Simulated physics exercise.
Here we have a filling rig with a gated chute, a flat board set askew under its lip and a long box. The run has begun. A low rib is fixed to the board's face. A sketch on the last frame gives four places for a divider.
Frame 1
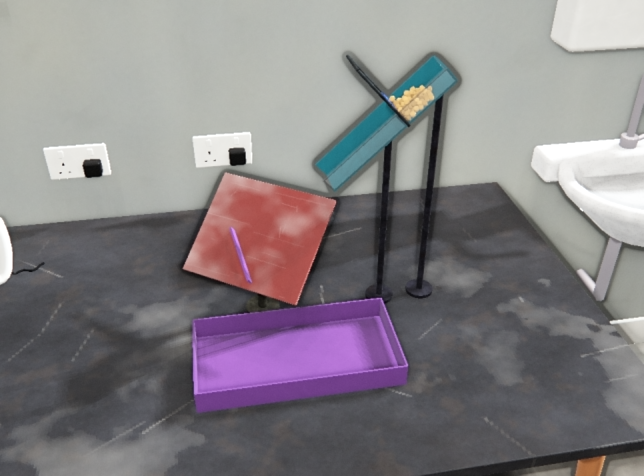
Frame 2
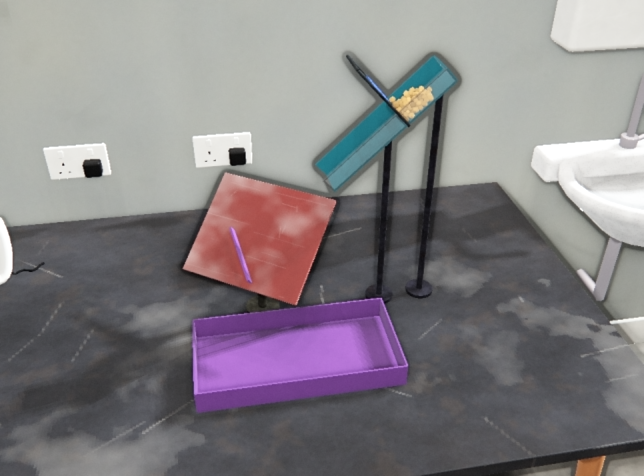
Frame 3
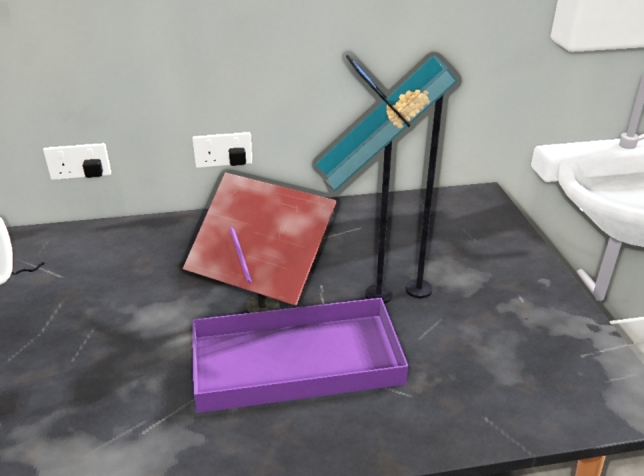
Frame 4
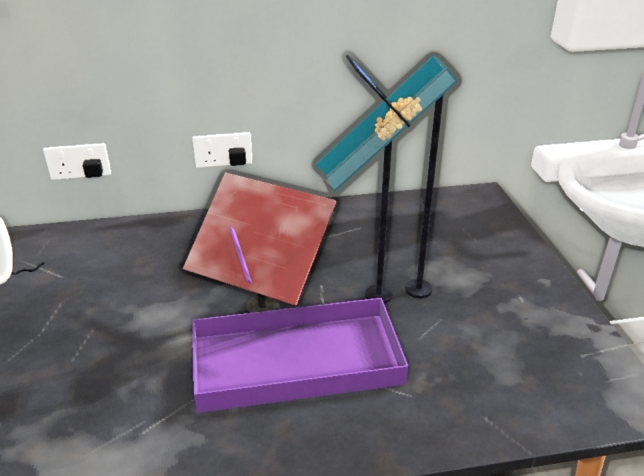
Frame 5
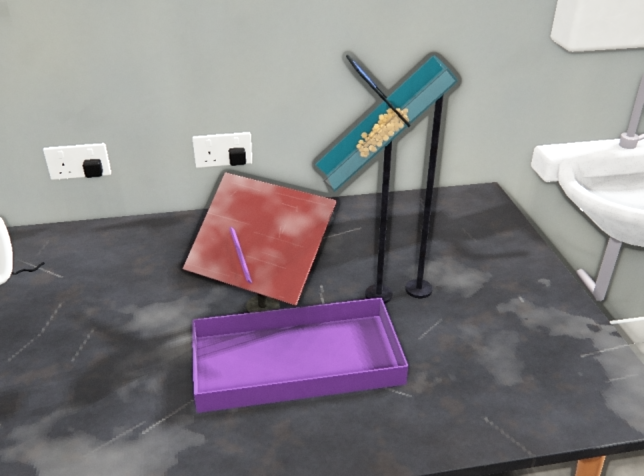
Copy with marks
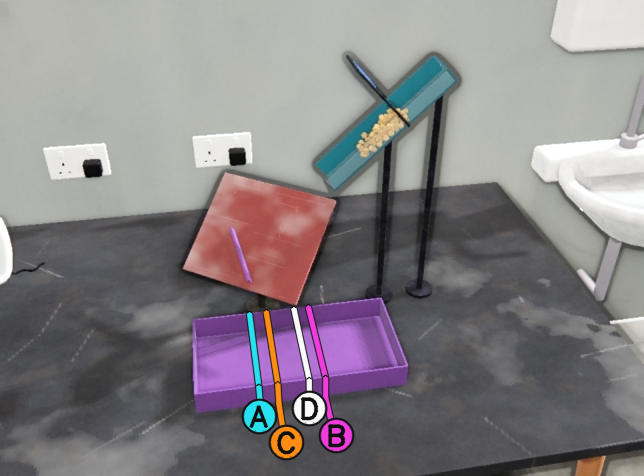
Pale chickpeas slid slowly down a tilted teal chute after its dark gate lifted slightly, spreading out as they moved leftward, while the slanted red board and empty purple box below stayed still.
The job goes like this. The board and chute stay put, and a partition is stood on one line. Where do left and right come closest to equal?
A is best.
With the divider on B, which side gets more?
The left side.
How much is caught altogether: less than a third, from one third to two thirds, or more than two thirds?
About that: More than two thirds.
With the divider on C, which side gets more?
Left.
On the marked copy, line A crosses the front rim at (258, 386); line B crosses the front rim at (325, 377); line C crosses the front rim at (277, 383); line D crosses the front rim at (309, 379).
With A, of what is caught, about a third on the left of the divider, about two thirds on the right.
With B, of what is caught, all on the left of the divider, none on the right.
With C, of what is caught, most on the left of the divider, a small part on the right.
With D, of what is caught, all on the left of the divider, none on the right.
